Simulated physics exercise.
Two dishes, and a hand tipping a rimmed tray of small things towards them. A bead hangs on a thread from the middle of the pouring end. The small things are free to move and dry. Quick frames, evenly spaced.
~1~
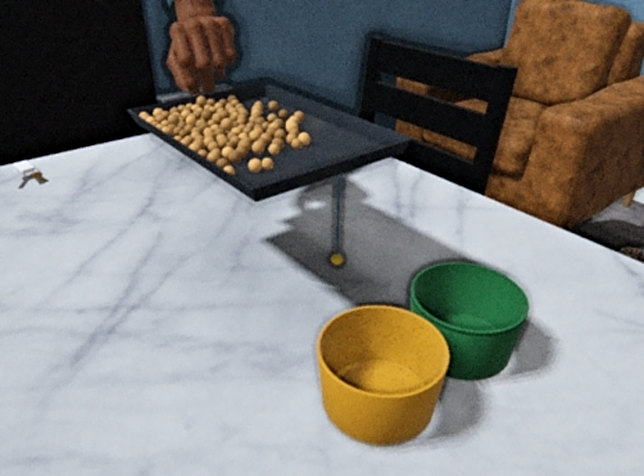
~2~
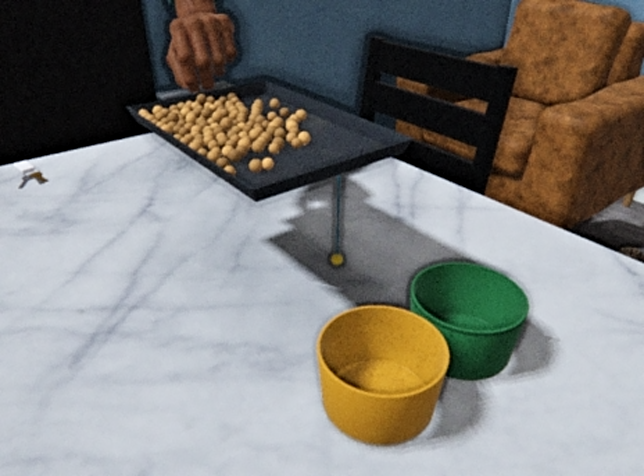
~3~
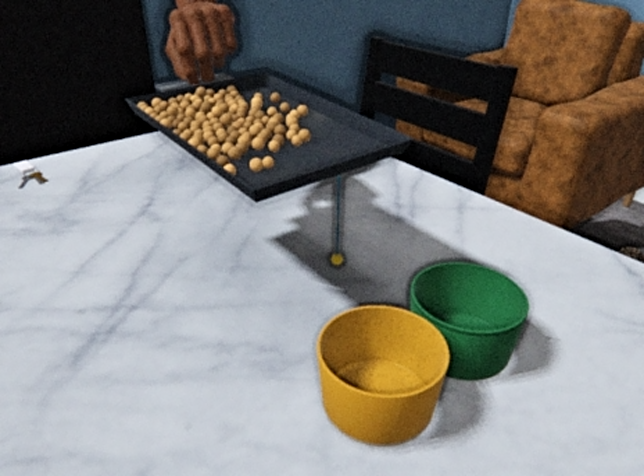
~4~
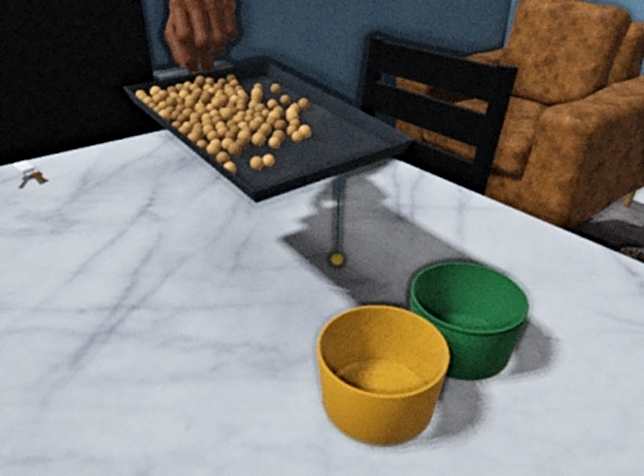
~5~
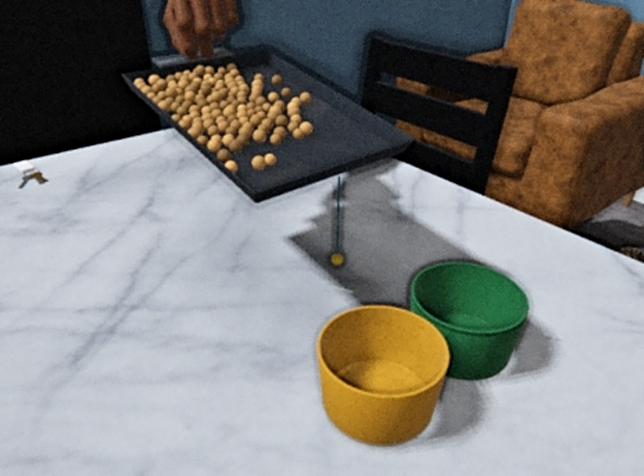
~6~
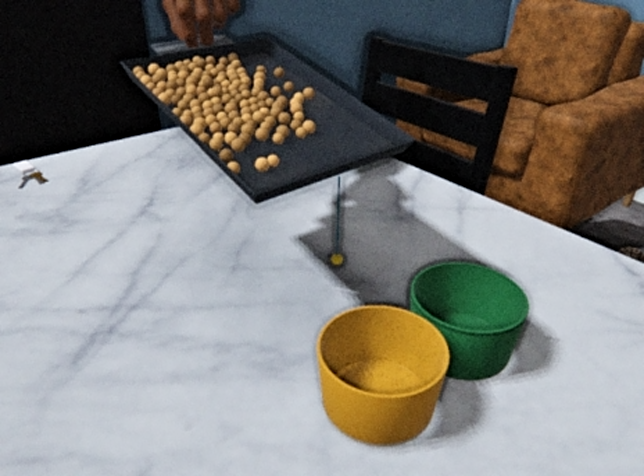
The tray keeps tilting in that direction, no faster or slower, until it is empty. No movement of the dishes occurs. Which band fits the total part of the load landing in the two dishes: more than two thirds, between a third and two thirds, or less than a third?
Lowest range.
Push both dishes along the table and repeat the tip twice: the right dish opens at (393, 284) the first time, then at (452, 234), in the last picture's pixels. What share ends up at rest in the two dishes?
It works out to 90 percent and then 30 percent.
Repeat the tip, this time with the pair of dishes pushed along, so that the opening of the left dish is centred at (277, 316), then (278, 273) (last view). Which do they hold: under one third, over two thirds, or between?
Above two thirds; under a third.
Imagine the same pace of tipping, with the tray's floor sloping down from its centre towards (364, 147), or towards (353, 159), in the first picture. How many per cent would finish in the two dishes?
So it's 0 percent with the first slope and 10 percent with the other.
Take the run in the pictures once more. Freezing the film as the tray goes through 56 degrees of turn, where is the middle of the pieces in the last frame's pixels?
The middle of the pieces lands at roughly (324, 185).
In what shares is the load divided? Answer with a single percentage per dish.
Left dish: Around 10 in a hundred; right dish: Around 0 in a hundred.
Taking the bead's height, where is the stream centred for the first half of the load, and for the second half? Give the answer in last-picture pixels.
Points: About (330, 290), then about (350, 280).
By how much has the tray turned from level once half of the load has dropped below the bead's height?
That happens at around 65°.
Soon, tray tipped steeply; about half on the tray; a small part in the left dish; a stray few in the right dish; about a quarter outside both; a small part in the air.
A while on, tray tipped right over; a small part in the left dish; a stray few in the right dish; nearly all outside both.
Towards the end, tray tipped past a quarter turn; a small part in the left dish; a stray few in the right dish; nearly all outside both.
Finally, tray tipped past a quarter turn; a small part in the left dish; a stray few in the right dish; nearly all outside both.
